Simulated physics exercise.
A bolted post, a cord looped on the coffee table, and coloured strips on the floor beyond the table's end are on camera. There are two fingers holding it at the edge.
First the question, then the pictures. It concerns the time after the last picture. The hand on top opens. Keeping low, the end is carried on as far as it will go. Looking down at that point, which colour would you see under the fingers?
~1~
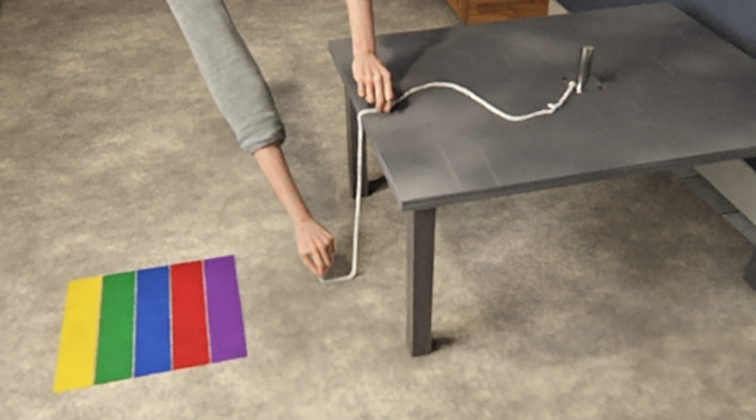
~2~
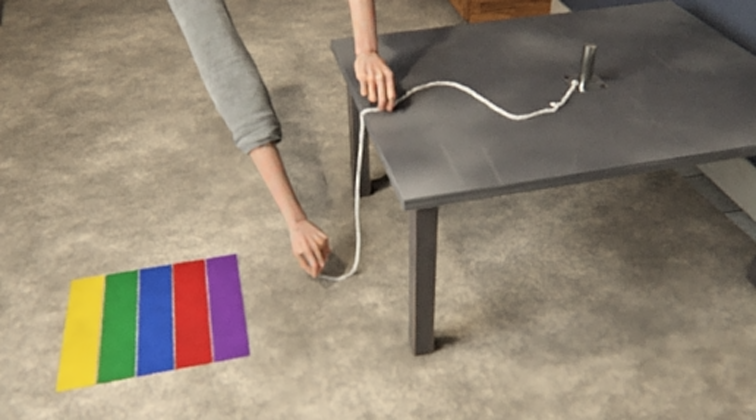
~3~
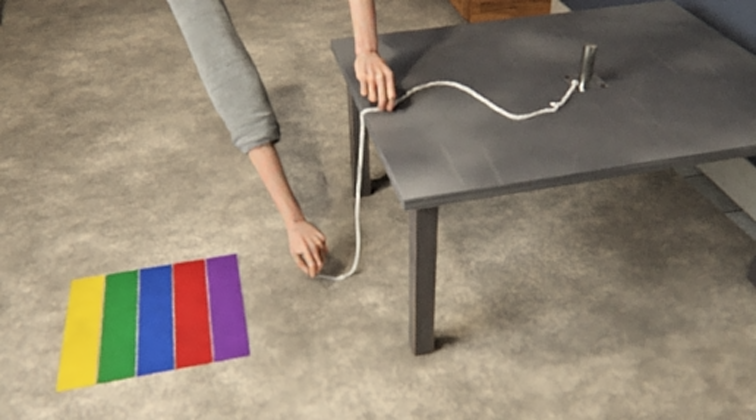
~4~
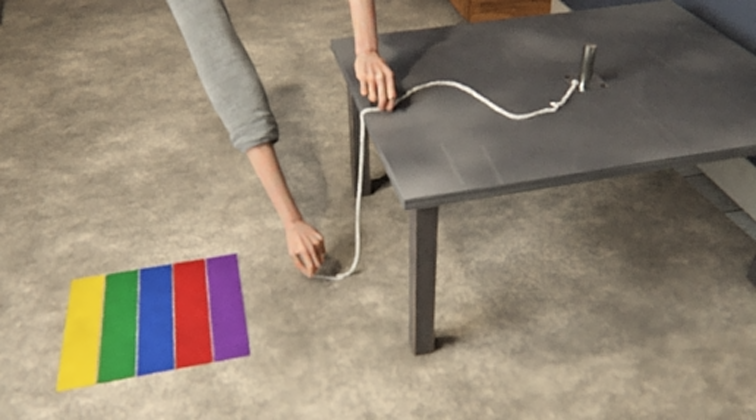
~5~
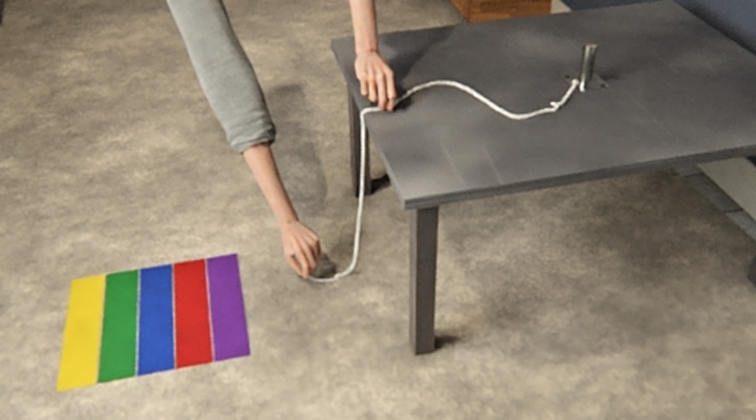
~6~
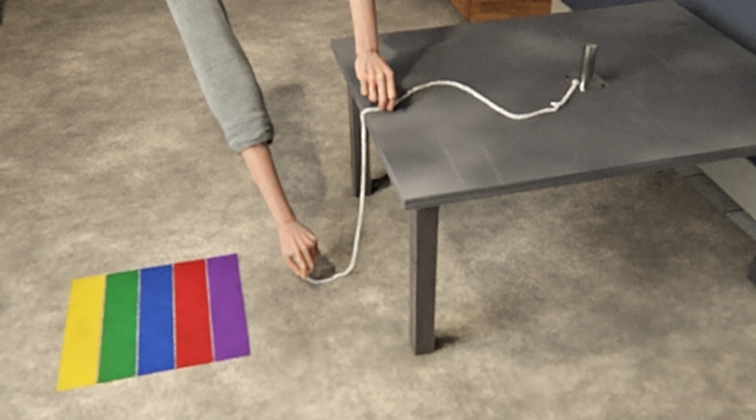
You would see yellow.
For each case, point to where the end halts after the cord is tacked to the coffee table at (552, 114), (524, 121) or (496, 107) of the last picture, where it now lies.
Expect roughly (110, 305) for the first, (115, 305) for the second and (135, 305) for the third.
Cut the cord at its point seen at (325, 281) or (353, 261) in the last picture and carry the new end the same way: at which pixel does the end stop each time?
Going through both, you get (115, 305) and then (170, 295).
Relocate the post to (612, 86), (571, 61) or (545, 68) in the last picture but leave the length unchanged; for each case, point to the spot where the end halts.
Roughly (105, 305), then (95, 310), then (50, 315).
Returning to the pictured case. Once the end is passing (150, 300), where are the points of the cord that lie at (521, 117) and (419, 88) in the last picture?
The first ends at (472, 97) and the second at (360, 137).
A little later, end near (150, 300); over blue.
Next, end near (105, 308); over green.
When it is tight, end near (78, 312); over yellow. The yellow one.
